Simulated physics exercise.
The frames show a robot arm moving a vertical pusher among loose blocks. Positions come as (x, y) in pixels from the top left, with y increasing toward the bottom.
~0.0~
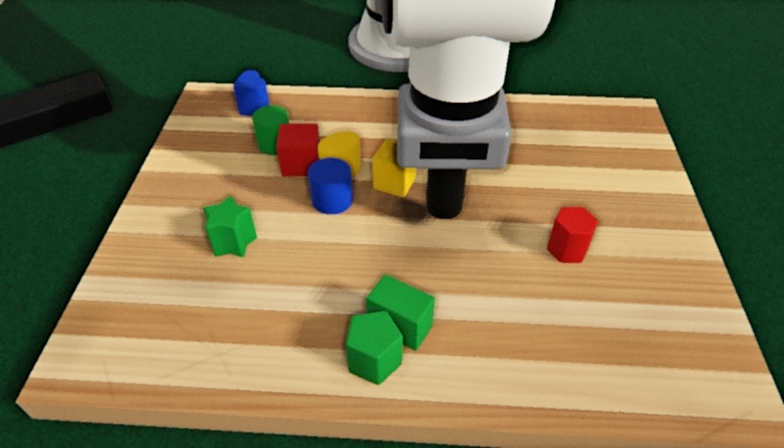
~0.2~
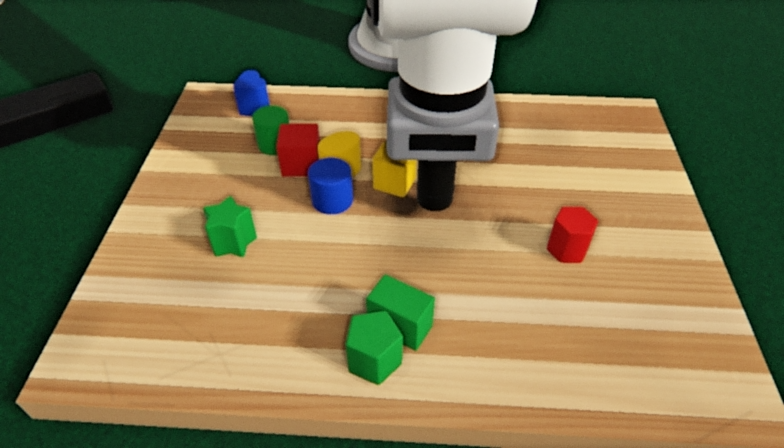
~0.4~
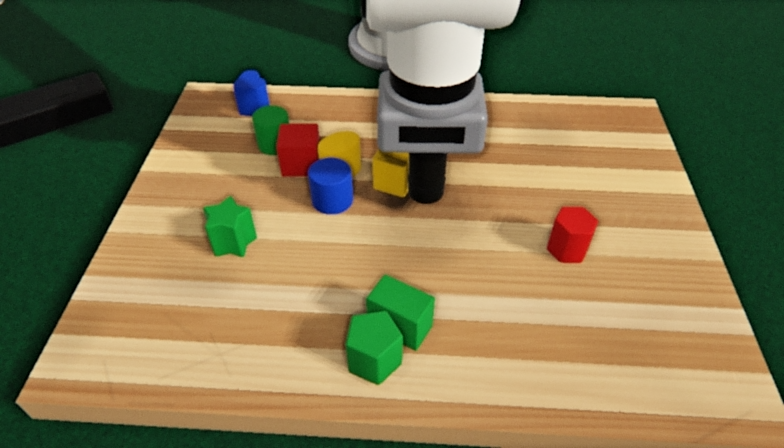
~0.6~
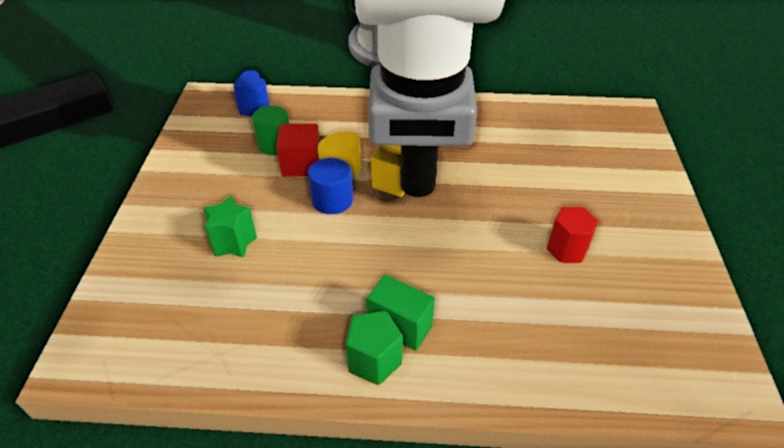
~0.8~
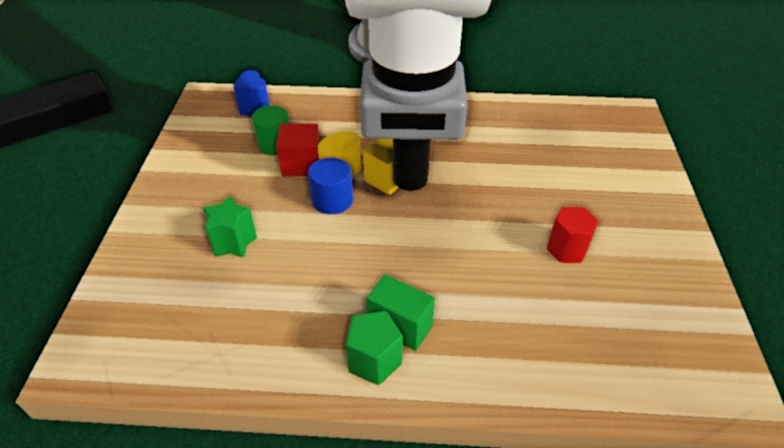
The footage shows a robot arm lowering no blocks but sliding its black vertical pusher left and slightly away across a striped wooden board, nudging a yellow block a little to the left while the other coloured blocks stay still.
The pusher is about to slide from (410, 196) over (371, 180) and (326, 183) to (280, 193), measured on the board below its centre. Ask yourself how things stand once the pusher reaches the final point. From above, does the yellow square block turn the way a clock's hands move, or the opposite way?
Direction: Clockwise.
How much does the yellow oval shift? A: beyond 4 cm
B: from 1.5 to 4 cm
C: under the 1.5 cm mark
The answer is B.
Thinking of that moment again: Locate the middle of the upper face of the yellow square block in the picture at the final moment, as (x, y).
For the centre of its top, I'd go with (363, 127).
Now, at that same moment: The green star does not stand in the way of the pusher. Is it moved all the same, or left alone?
That block stays in place.
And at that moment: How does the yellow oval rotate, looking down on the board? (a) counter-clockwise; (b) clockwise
a (counter-clockwise)
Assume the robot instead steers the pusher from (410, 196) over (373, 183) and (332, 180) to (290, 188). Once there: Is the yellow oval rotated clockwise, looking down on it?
I expect not.
What follows on the original path. One third of the way, pusher at (369, 164); yellow oval at (332, 133), turned 50° anticlockwise; yellow square block at (365, 128), turned 40° clockwise.
Two thirds of the way, pusher at (322, 167); red square block at (283, 132), turned 15° anticlockwise; blue disc at (312, 179); yellow oval at (323, 129), turned 25° anticlockwise; yellow square block at (363, 127), turned 55° clockwise.
At the end, pusher at (277, 177); green star unmoved; red square block at (283, 132), turned 15° anticlockwise; blue disc at (302, 184); yellow oval at (323, 129), turned 25° anticlockwise; yellow square block at (363, 127), turned 55° clockwise.
